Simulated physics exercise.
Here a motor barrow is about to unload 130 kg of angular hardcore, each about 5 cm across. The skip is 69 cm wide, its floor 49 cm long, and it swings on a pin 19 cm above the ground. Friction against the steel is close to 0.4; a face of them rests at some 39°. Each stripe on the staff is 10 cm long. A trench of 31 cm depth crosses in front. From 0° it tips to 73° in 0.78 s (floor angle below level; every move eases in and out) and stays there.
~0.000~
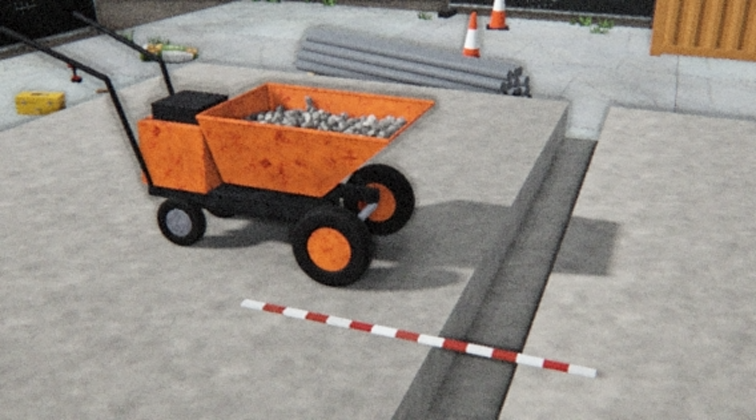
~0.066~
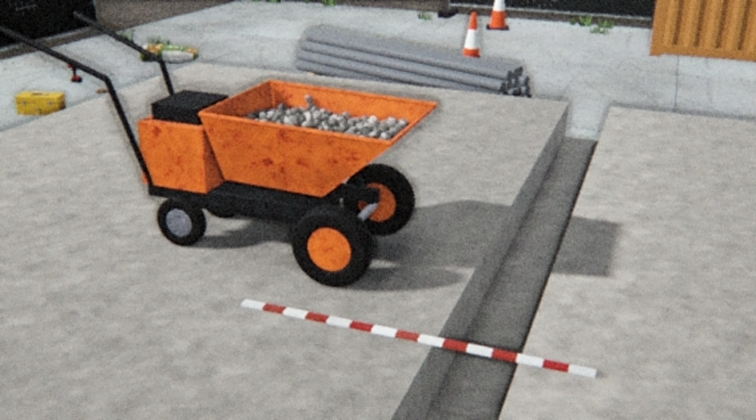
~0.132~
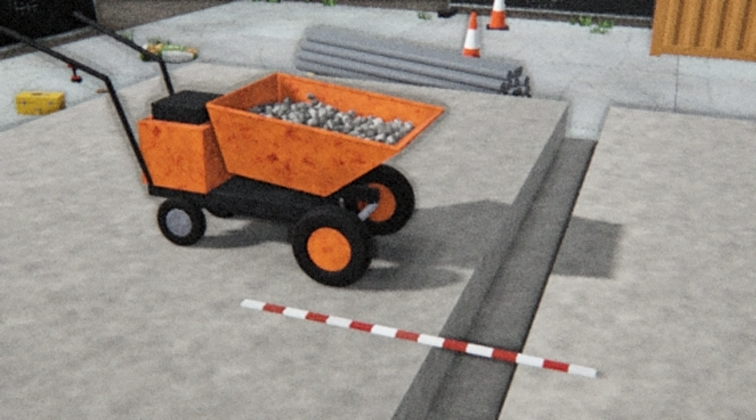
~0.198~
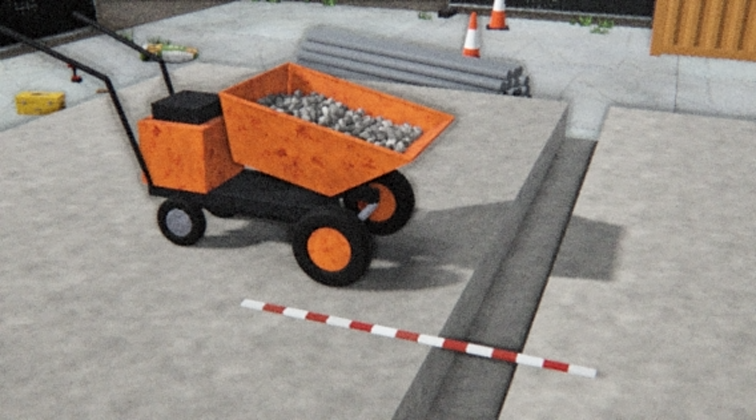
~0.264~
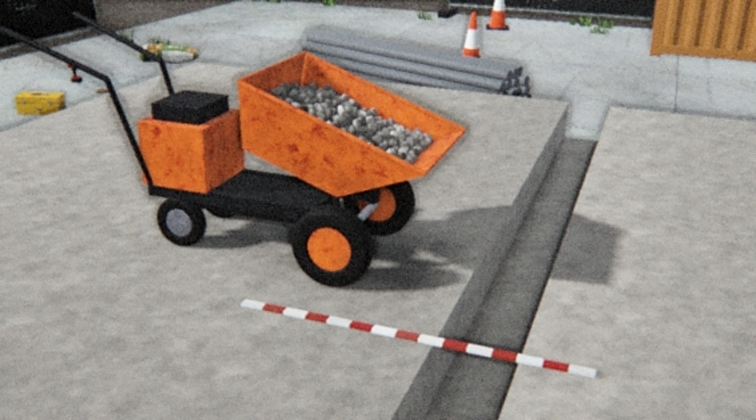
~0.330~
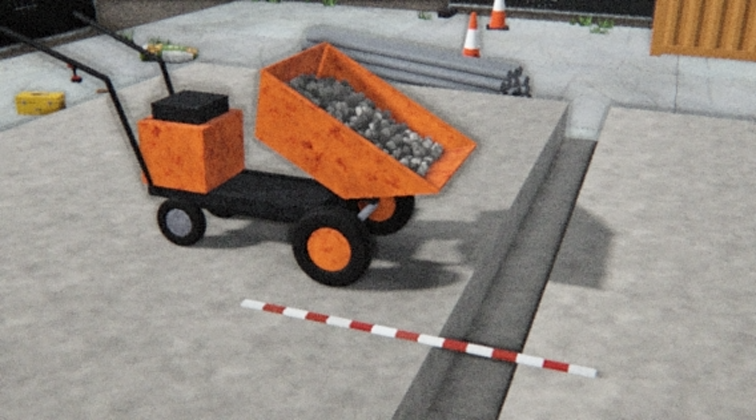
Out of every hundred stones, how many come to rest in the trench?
About 95 per cent.
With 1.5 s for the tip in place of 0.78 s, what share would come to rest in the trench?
Then about 100 per cent.
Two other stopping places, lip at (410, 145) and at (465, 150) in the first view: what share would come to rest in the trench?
First some 75, then 0 per cent.
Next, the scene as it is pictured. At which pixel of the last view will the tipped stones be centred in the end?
Their middle is at about (508, 324).
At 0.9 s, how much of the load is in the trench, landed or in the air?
About 25 per cent by then.
After 0.6 s the floor is at 61°; 100 % in the skip; the foremost stones are at (456, 225).
After 0.9 s the floor is at 73°; 74 % in the skip, 26 % in the trench; the foremost stones are at (532, 313).
After 1.2 s the floor is at 73°; 12 % in the skip, 83 % in the trench, 5 % past the trench; the foremost stones are at (633, 308).
After 3.2 s the floor is at 73°; 0 % in the skip, 95 % in the trench, 5 % past the trench; the foremost stones are at (663, 307).
